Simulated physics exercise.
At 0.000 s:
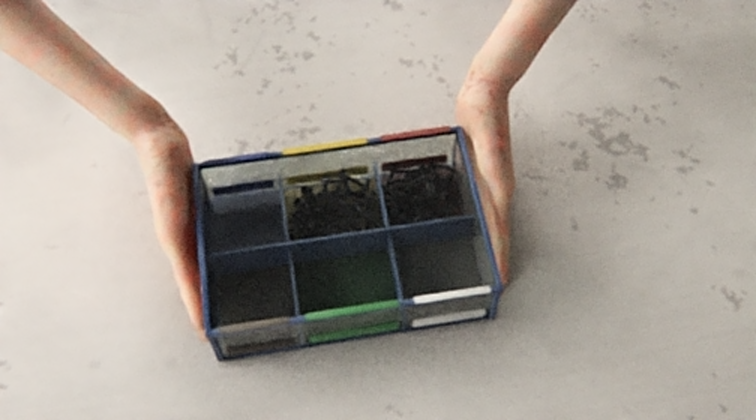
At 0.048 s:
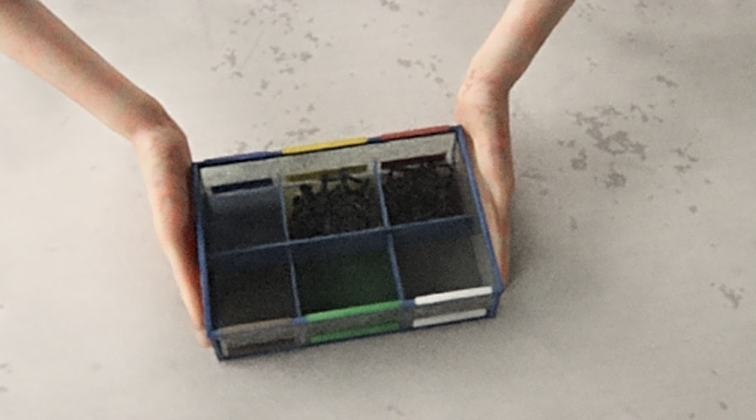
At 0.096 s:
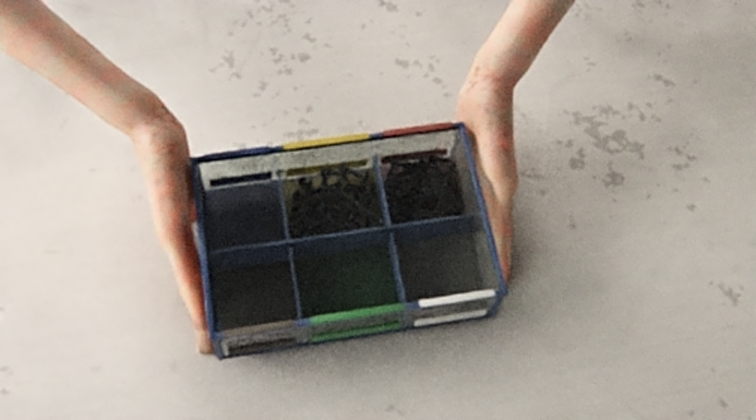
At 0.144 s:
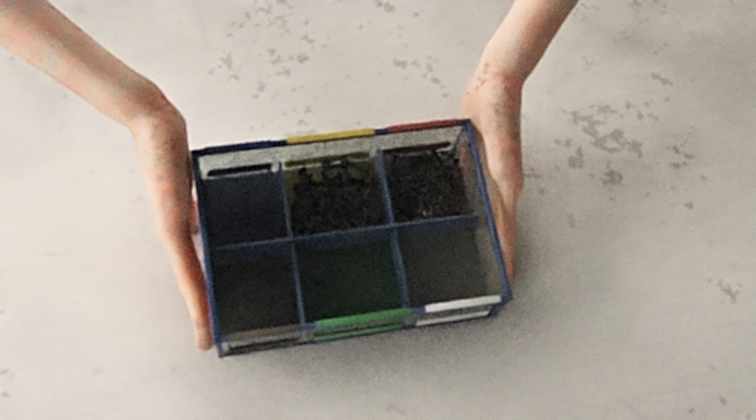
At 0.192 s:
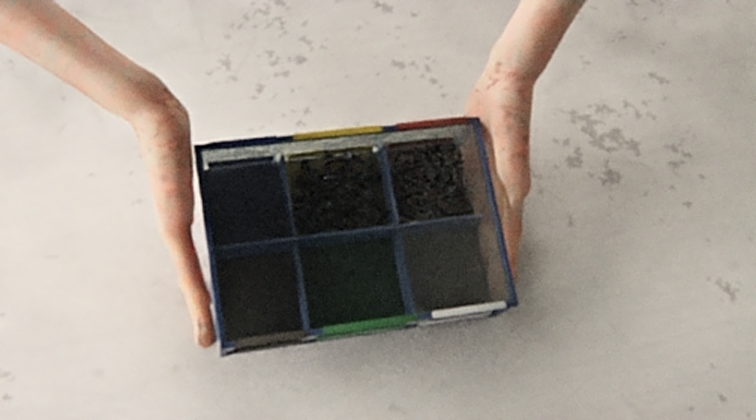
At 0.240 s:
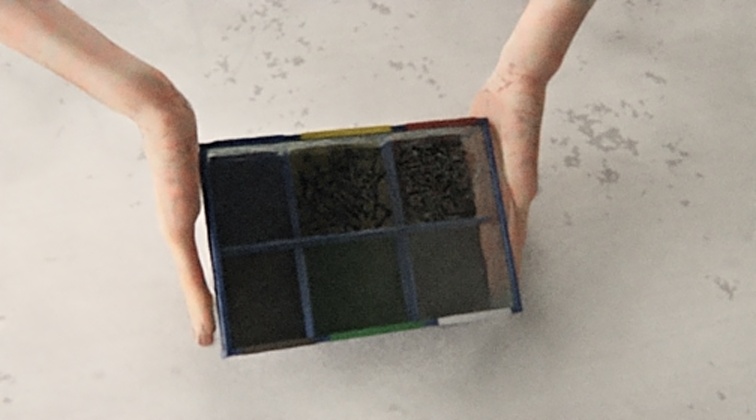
A clear-lidded sorting box with black screws heaped in its red and yellow compartments tilted gradually toward its right front corner as two hands held it by the sides above a gray surface.
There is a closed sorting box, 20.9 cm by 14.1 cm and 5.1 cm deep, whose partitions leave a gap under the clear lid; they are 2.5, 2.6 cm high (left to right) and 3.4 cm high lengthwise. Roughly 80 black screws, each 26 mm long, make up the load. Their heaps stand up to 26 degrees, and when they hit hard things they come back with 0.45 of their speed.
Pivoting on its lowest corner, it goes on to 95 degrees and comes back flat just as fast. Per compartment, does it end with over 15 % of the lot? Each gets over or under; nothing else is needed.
Red ends over. Blue ends under. Green ends under. Yellow ends over. White ends over. Black ends under.
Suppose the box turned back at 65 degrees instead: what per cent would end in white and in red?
White 10 %, red 45 %.
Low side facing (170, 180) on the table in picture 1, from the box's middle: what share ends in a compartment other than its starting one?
I'd say close to 55 %.
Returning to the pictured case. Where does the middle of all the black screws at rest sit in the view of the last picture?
I'd put it at about (424, 227).
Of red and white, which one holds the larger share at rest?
It's the red one that holds more.
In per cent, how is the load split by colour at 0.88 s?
You'd see red at 45, blue at 0, green at 5, yellow at 35, white at 15 and black at 0 per cent.
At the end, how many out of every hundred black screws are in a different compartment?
Some 25 per cent.
After 0.88 s, tilt 94 degrees; red 45 %, green 5 %, yellow 35 %, white 15 %.
Then, at 1.31 s, tilt 39 degrees; red 40 %, green 5 %, yellow 35 %, white 25 %.
After 1.81 s, tilt 0 degrees; red 40 %, green 5 %, yellow 35 %, white 25 %.
By 2.3 s all is still; red 40 %, blue 0 %, green 5 %, yellow 35 %, white 25 %, black 0 %.
